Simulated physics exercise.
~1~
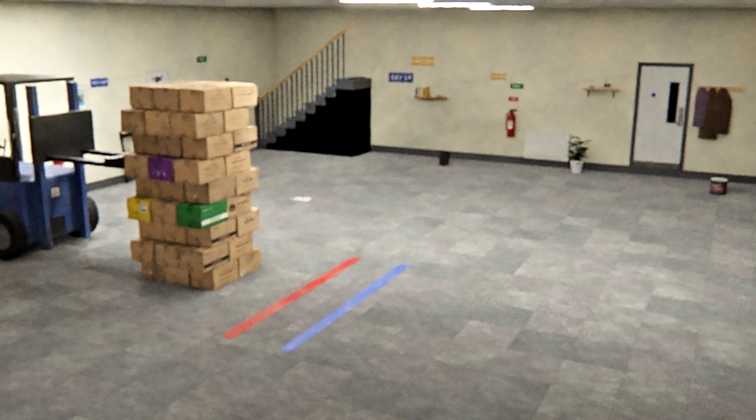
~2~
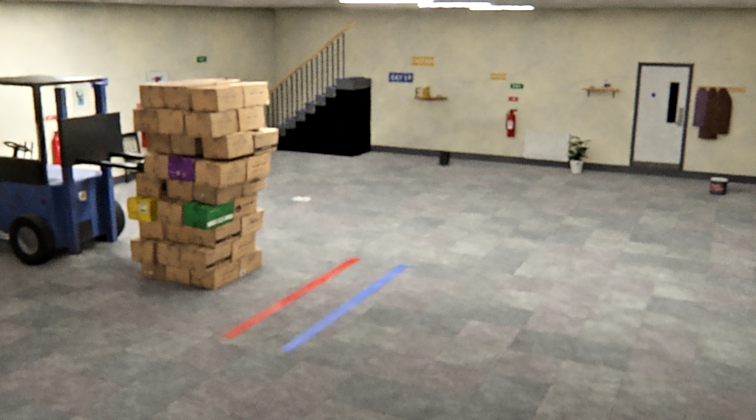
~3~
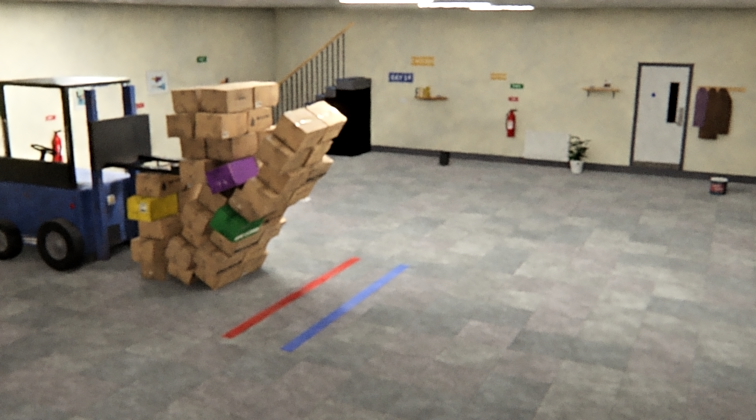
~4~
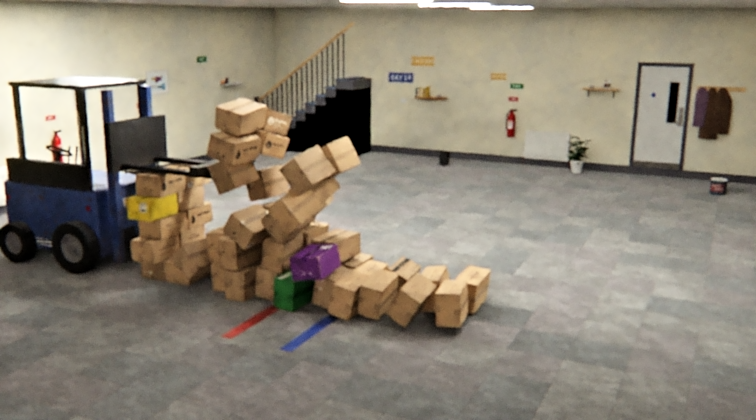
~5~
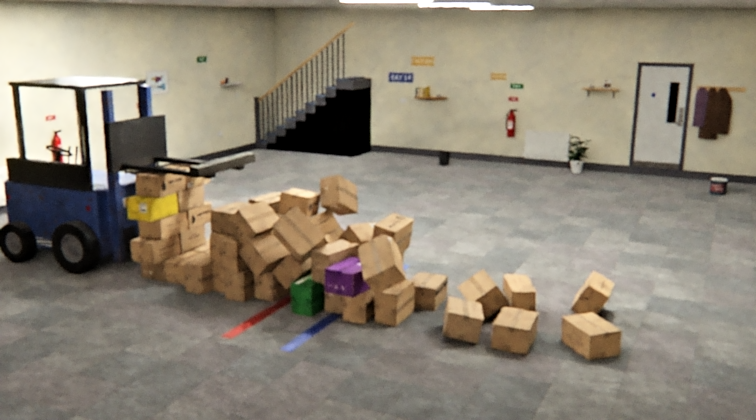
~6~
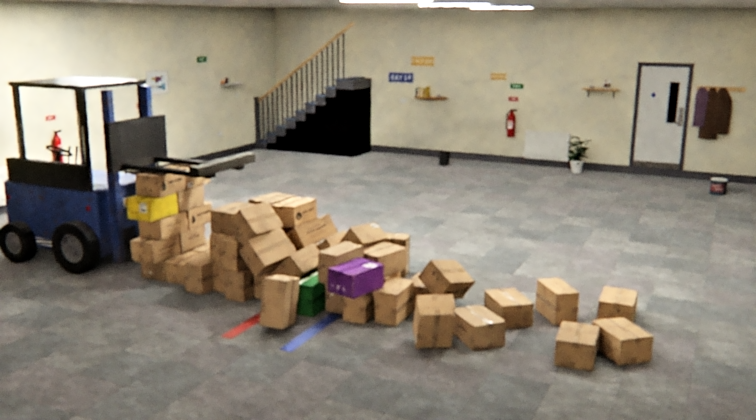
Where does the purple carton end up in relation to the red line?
It ends up past the red line, carried over it as the stack collapses forward, and comes to rest among the spilled cartons.
